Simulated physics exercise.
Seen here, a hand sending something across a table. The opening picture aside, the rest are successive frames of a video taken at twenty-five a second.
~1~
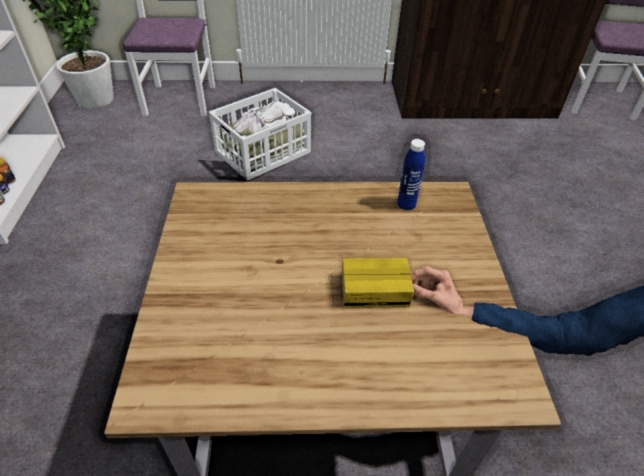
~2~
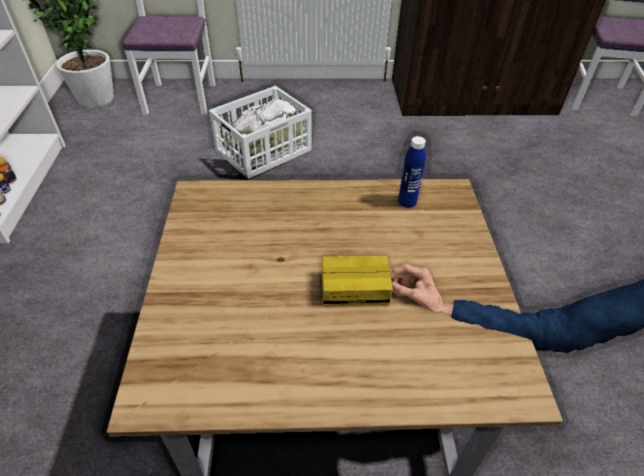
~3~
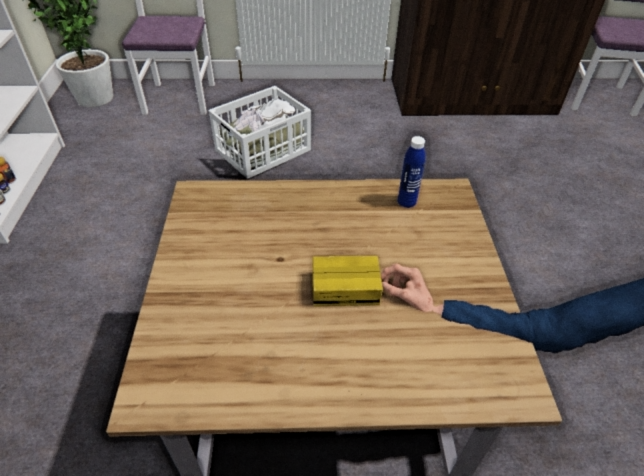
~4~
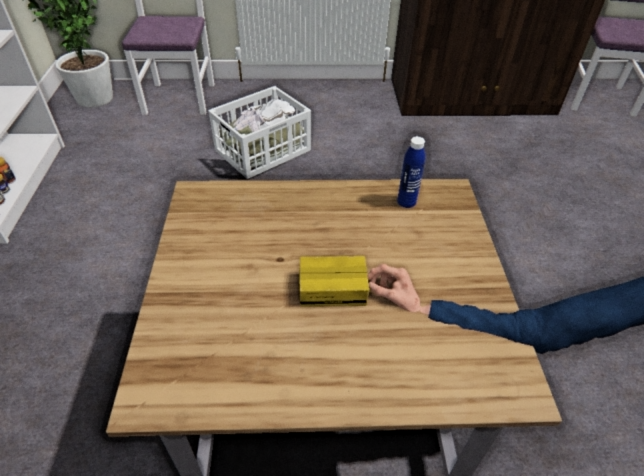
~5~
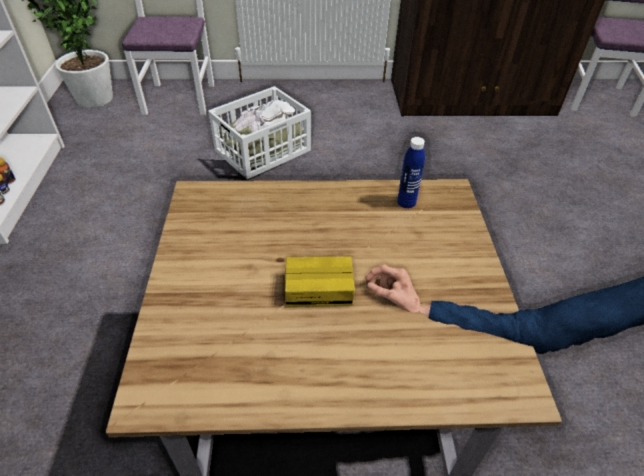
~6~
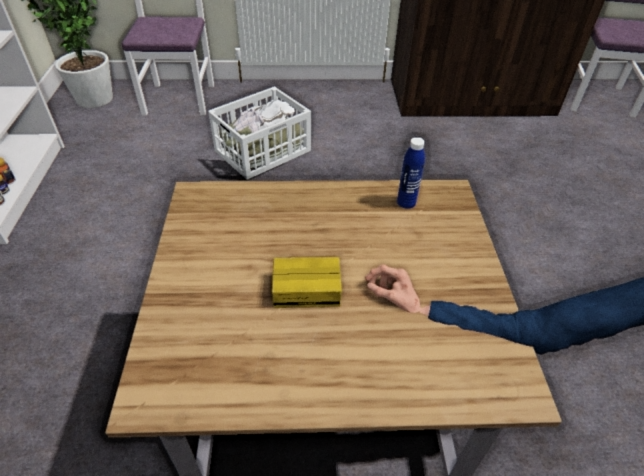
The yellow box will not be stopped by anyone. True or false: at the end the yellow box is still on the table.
True.
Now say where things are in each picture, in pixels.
The first picture shows under the hand; yellow box (376, 283).
The second picture shows under the hand; yellow box (356, 281).
The third picture shows under the hand; yellow box (346, 281).
The fourth picture shows yellow box (333, 281).
The fifth picture shows yellow box (319, 282) moved a little.
The sixth picture shows yellow box (307, 282) moved a little.
Then, 0.10 s later than the last frame, yellow box moved about its own width near (284, 283).
Then, 0.20 s later than the last frame, yellow box moved about its own width near (270, 283).
When it is over, moved from the start, yellow box. End places, in pixels of the last picture, yellow box near (266, 283).
